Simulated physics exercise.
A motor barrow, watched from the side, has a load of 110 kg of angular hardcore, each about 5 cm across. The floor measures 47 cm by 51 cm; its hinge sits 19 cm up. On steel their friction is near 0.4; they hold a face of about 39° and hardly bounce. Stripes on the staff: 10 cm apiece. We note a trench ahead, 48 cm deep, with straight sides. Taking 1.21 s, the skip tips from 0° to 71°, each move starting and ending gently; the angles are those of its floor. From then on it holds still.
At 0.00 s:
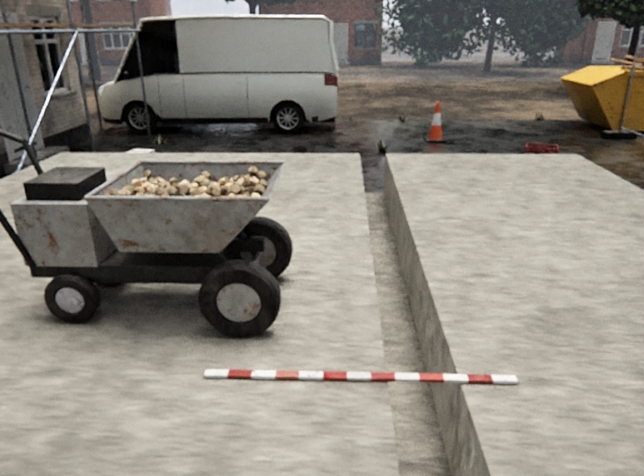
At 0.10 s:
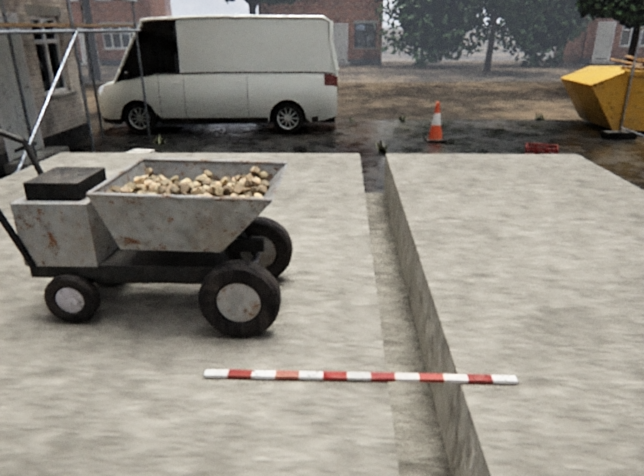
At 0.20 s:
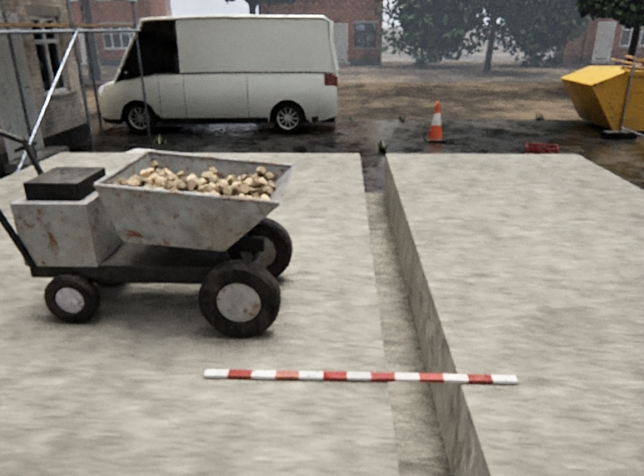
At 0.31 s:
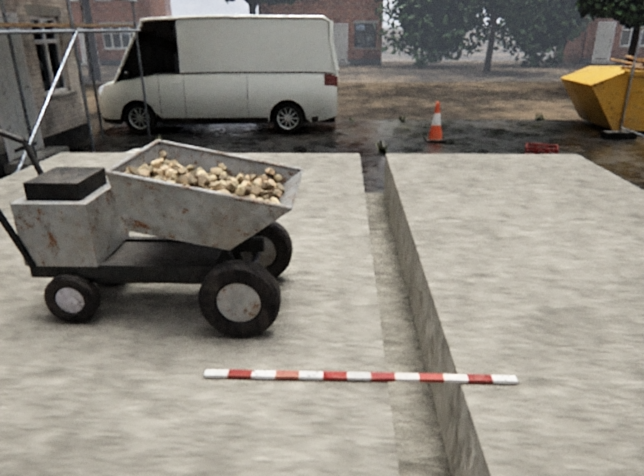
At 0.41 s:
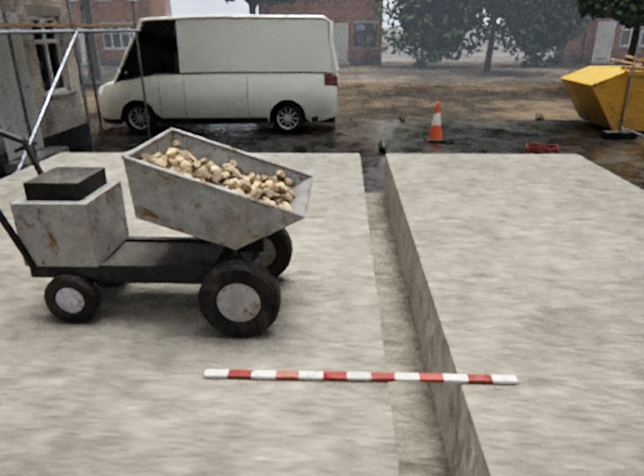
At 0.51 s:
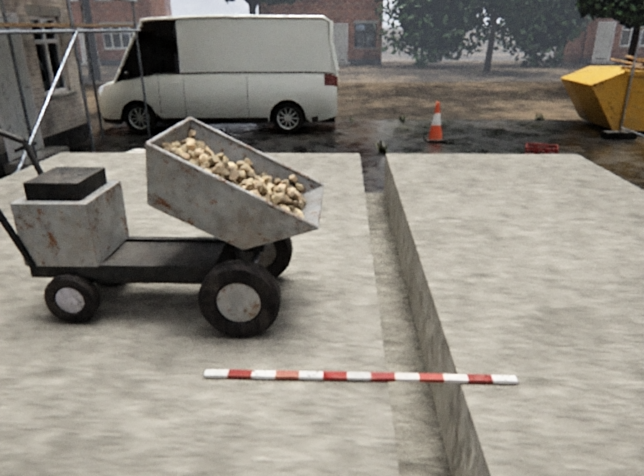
Metal skip of a small four-wheeled barrow tilting steadily towards the right, carrying pale stones beside a straight trench in concrete.
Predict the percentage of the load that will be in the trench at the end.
Predicted: Roughly 88 %.
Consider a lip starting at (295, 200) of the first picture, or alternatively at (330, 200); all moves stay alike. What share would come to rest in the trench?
That gives roughly 95 per cent and roughly 70 per cent.
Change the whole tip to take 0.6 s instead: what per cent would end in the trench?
Close to 90 percent, then.
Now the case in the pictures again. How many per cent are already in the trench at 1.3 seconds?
I'd put it near 20 per cent.
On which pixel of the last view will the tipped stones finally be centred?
At about pixel (401, 365) in the last view.
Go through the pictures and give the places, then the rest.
In the first picture, the skip is at 0°, its lip at (269, 199); the top of the load is at (225, 180).
In the second picture, the skip is at 1°, its lip at (272, 200); the top of the load is at (196, 182); the stones move at 0.2 m/s on average.
The third picture shows lip at (280, 203), floor tilted 5°, highest stones at (151, 174); the stones move at 0.4 m/s on average.
In the fourth picture, the skip is at 11°, its lip at (291, 209); the top of the load is at (159, 165); the stones move at 0.6 m/s on average.
In the fifth picture, the skip is at 19°, its lip at (305, 217); the top of the load is at (172, 155); the stones move at 0.7 m/s on average.
In the sixth picture, the skip is at 27°, its lip at (318, 228); the top of the load is at (187, 144); the stones move at 0.7 m/s on average.
After 0.9 s the floor is at 60°; 100 % in the skip; the foremost stones are at (347, 249).
After 1.3 s the floor is at 71°; 69 % in the skip, 10 % short of the trench, 21 % in the trench; the foremost stones are at (429, 385).
After 1.7 s the floor is at 71°; 30 % in the skip, 12 % short of the trench, 58 % in the trench; the foremost stones are at (436, 377).
After 3.6 s the floor is at 71°; 0 % in the skip, 12 % short of the trench, 88 % in the trench; the foremost stones are at (437, 361).
